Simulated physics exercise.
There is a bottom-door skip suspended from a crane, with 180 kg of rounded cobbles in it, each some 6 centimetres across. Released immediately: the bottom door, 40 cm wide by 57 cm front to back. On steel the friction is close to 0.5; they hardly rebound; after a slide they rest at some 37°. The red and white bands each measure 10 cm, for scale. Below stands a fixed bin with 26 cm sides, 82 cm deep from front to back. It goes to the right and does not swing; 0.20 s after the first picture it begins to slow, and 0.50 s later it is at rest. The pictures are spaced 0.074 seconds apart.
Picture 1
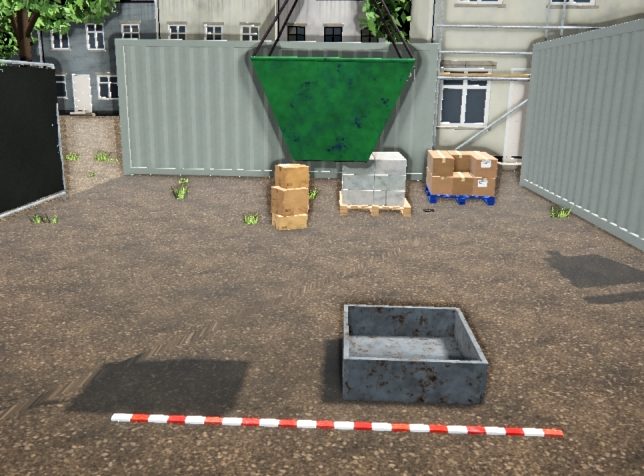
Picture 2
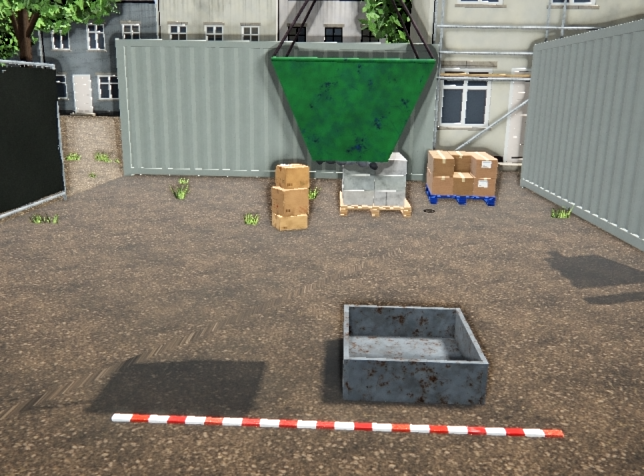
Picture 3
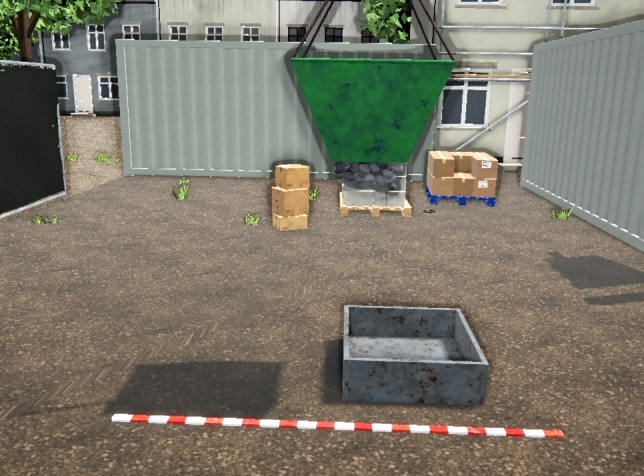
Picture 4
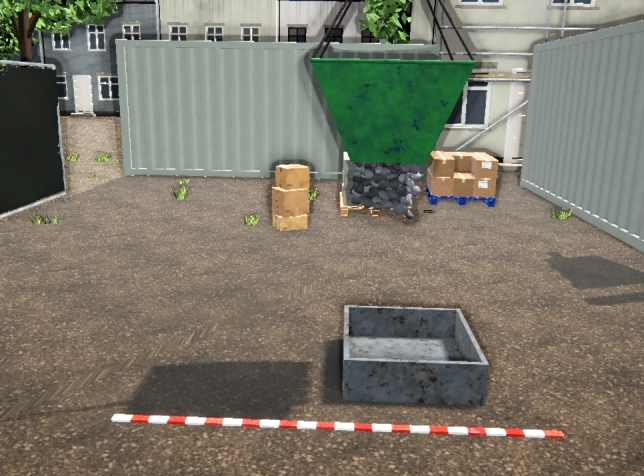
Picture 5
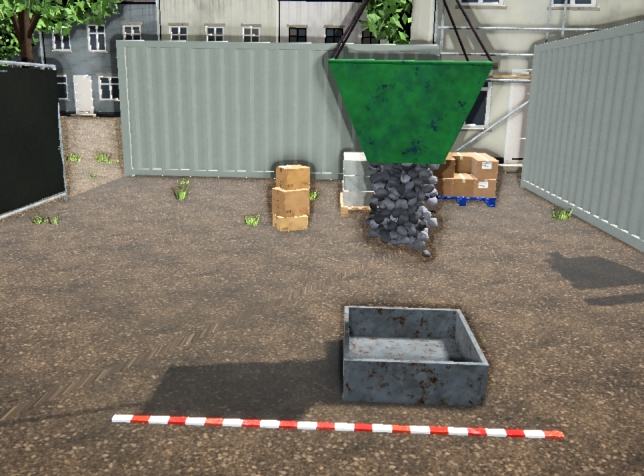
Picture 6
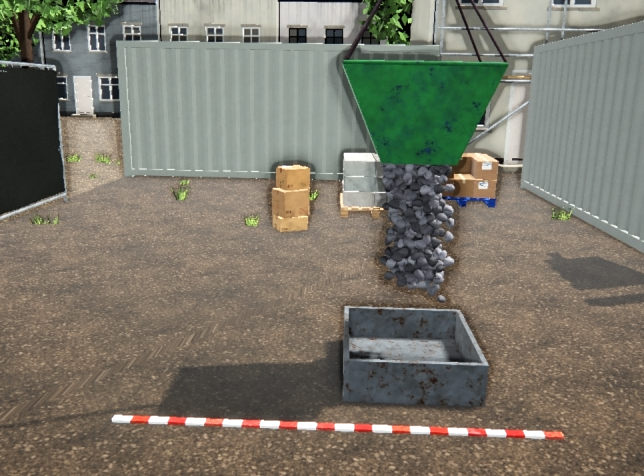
A green skip hung on dark cables glides steadily to the right without swinging, its shadow sliding along the ground, above a brown dirt yard seen from a fixed, raised viewpoint. Pale containers and houses stand behind stacked boxes and grey blocks, with an open grey box and a red-and-white striped strip in front. Grey stones emerge from the skip's underside and pour downward in a lengthening column.
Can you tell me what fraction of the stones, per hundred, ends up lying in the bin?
I'd say around 72 in every hundred.
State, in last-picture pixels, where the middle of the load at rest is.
They end up centred close to (439, 356).
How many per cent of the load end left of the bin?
I'd say close to 0 per cent of the load ends there.
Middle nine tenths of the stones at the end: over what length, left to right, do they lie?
It covers roughly 160 centimetres from left to right.
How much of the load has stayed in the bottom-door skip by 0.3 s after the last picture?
Roughly 0 per cent is still inside.
Then, 0.3 s after the last picture, 0 % in the bottom-door skip, 84 % falling or lying in the bin, 16 % falling or lying beside or right of the bin; the stones farthest right are at (517, 359).
Then, 0.7 s after the last picture, 0 % in the bottom-door skip, 72 % falling or lying in the bin, 28 % falling or lying beside or right of the bin.
Then, 1.3 s after the last picture, 0 % in the bottom-door skip, 72 % falling or lying in the bin, 28 % falling or lying beside or right of the bin.
Then, 2.2 s after the last picture, 0 % in the bottom-door skip, 72 % falling or lying in the bin, 28 % falling or lying beside or right of the bin.
Then, 4.1 s after the last picture, 0 % in the bottom-door skip, 72 % in the bin, 28 % beside or right of the bin.
